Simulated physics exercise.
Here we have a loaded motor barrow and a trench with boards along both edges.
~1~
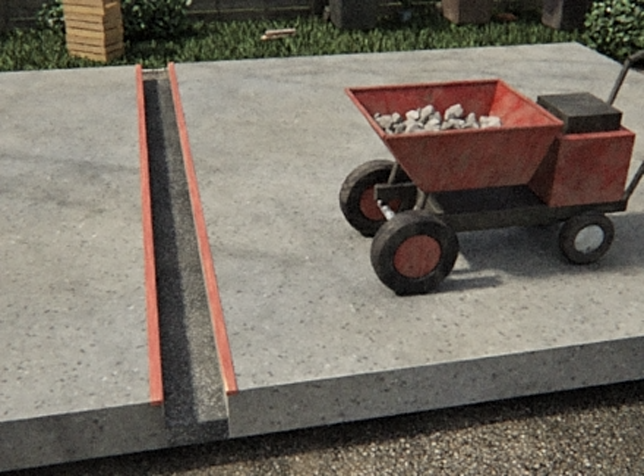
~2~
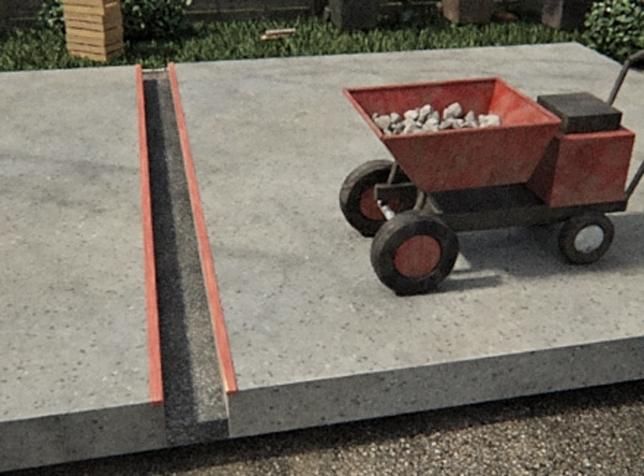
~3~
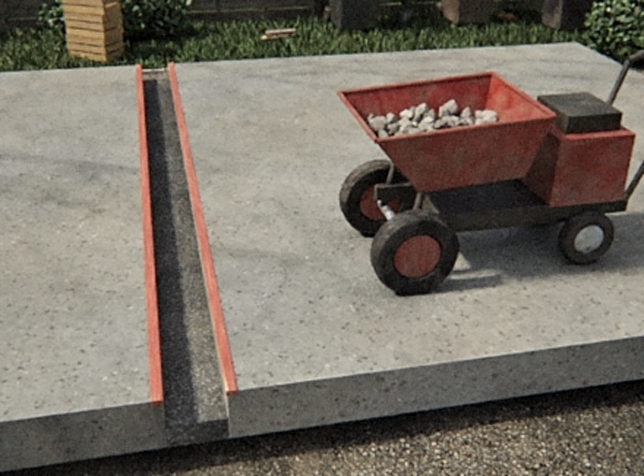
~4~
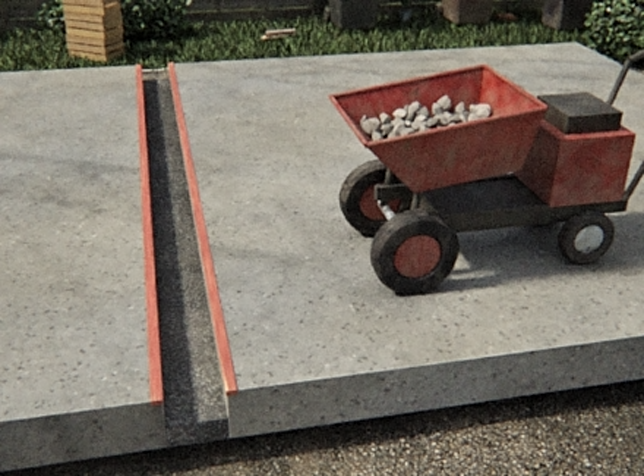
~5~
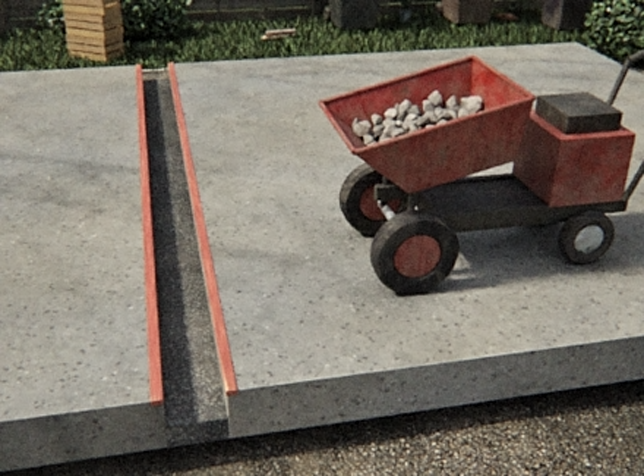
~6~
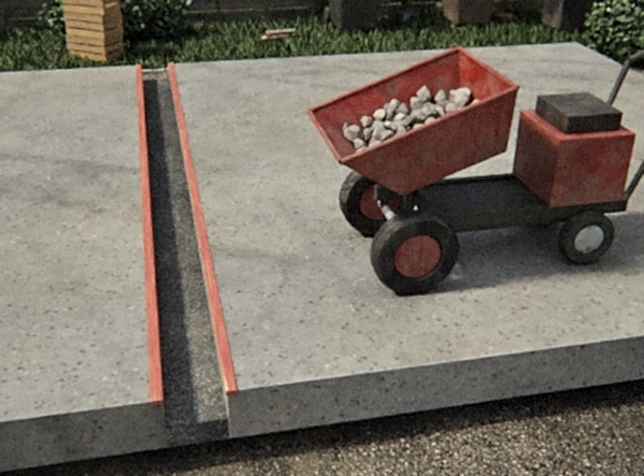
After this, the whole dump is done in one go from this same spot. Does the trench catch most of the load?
The trench is likely to gain only a lesser share of it.
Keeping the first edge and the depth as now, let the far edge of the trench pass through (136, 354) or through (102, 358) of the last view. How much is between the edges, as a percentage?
Near 20 % and 20 %.
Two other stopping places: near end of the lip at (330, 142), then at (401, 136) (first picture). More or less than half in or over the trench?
With the lip at the first place the share is beyond one half; at the second place it is short of one half.
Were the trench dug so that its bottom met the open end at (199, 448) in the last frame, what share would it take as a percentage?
It comes out near 20 percent.
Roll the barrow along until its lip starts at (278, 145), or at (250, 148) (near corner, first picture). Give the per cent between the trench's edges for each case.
60 and 10 in a hundred, in that order.
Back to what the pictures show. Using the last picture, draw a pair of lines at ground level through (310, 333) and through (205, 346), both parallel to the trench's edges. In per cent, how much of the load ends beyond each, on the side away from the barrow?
80 % and 20 %.
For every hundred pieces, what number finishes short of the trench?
That share is about 55 percent.
Soon after the last picture, skip tipped steeply; all in the skip.
A little later, skip tipped right over; most in the skip; a small part short of the trench; a stray few falling.
Later still, skip tipped right over; about a quarter in the skip; about half short of the trench; about a quarter in or heaped over the trench.
At rest, skip tipped right over; about a quarter in the skip; about half short of the trench; about a quarter in or heaped over the trench; none beyond it.
